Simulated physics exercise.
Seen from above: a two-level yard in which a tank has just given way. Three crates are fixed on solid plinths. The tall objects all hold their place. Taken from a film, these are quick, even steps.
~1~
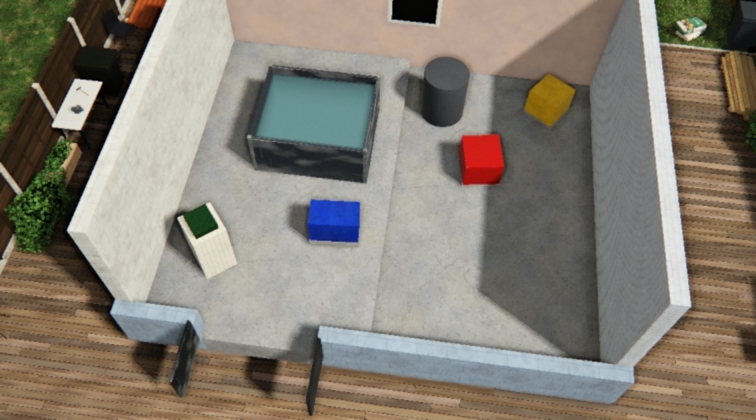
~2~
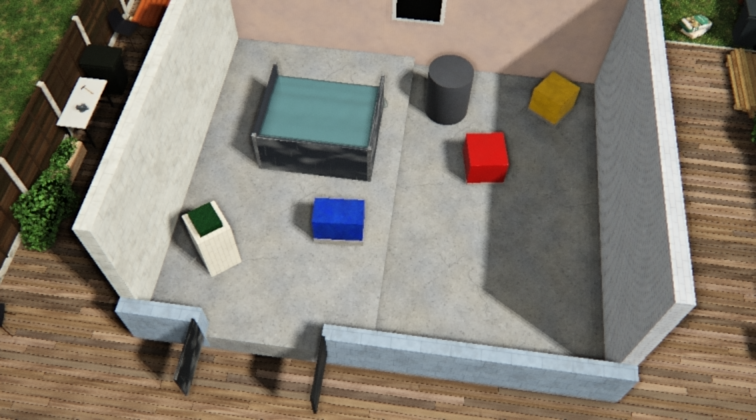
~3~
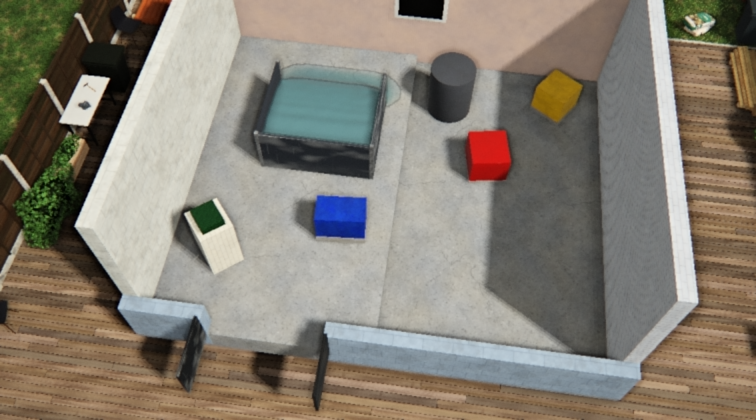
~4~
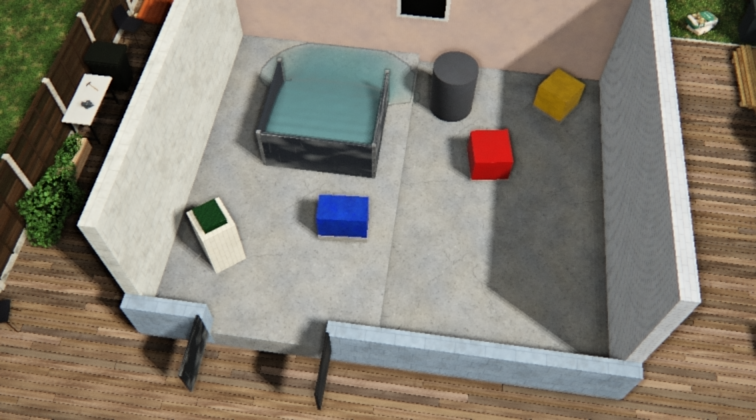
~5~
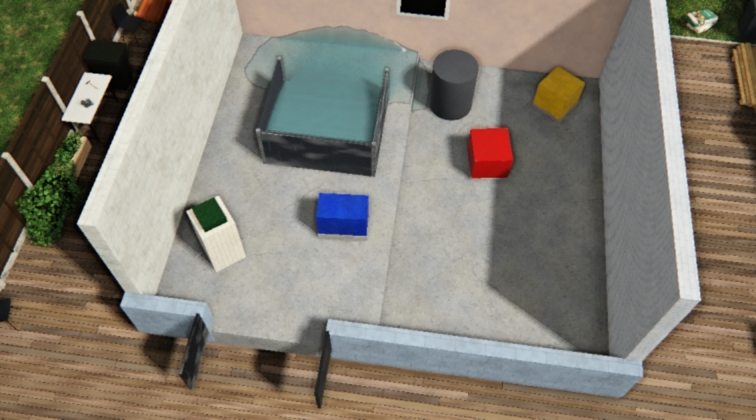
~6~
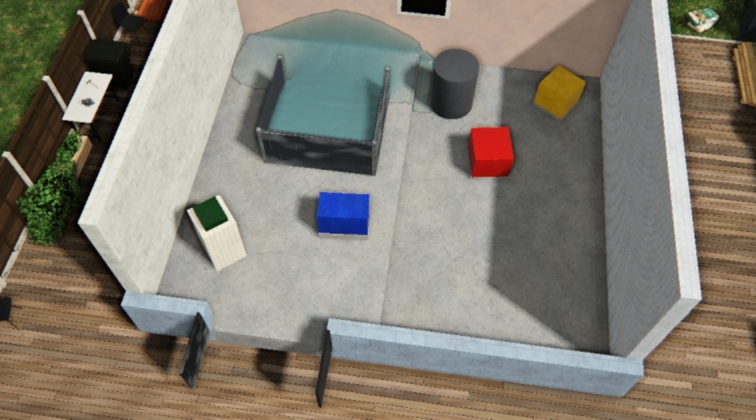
Teal water spilling from the far side of an open tank and spreading toward the back wall of a walled yard.
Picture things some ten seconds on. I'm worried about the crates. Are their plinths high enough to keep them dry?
Well, the blue crate will stay dry, the red crate will get wet, the yellow crate will get wet.
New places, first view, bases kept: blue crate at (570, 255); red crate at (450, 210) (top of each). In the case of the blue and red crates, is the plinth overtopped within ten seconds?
Note - blue crate is caught, red crate is caught.
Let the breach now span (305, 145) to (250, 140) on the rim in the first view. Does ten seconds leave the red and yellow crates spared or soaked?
So the red crate remains untouched while the yellow crate remains untouched.
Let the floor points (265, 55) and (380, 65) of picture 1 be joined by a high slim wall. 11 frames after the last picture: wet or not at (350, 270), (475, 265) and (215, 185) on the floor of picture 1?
As listed: Not flooded, dry, under water.
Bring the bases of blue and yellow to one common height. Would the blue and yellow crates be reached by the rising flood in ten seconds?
Result: Blue crate comes through fine; yellow crate gets splashed.
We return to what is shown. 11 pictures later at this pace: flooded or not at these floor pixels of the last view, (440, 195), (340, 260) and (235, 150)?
First spared, second spared, third inundated.
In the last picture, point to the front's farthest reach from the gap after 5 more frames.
Somewhere near (538, 75).
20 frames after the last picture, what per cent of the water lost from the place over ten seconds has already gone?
Close to 0 per cent, I'd say.
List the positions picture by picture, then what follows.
The first frame shows the open tank at (316, 110) is whole and still.
In the second frame, water pours out on the open tank's far side and has run to a hidden place.
In the third frame, water pours out on the open tank's far side and has run to (396, 90).
In the fourth frame, water pours out on the open tank's far side and has run to (414, 80).
In the fifth frame, the front is at (418, 54), out from the gap on the open tank's far side.
In the sixth frame, the front is at (255, 35), out from the gap on the open tank's far side.
A moment on, water covers 15 % of the floor; the blue crate not reached, the red crate not reached, the yellow crate not reached.
Next, water covers 30 % of the floor; the blue crate not reached, the red crate not reached, the yellow crate water round its plinth.
Then, water covers 60 % of the floor; the blue crate not reached, the red crate water round its plinth, the yellow crate water round its plinth.
Later, water covers 90 % of the floor; the blue crate water round its plinth, the red crate water round its plinth, the yellow crate water round its plinth.
In the end, water covers 95 % of the floor; the blue crate stayed above the water, the red crate was topped, the yellow crate was topped.
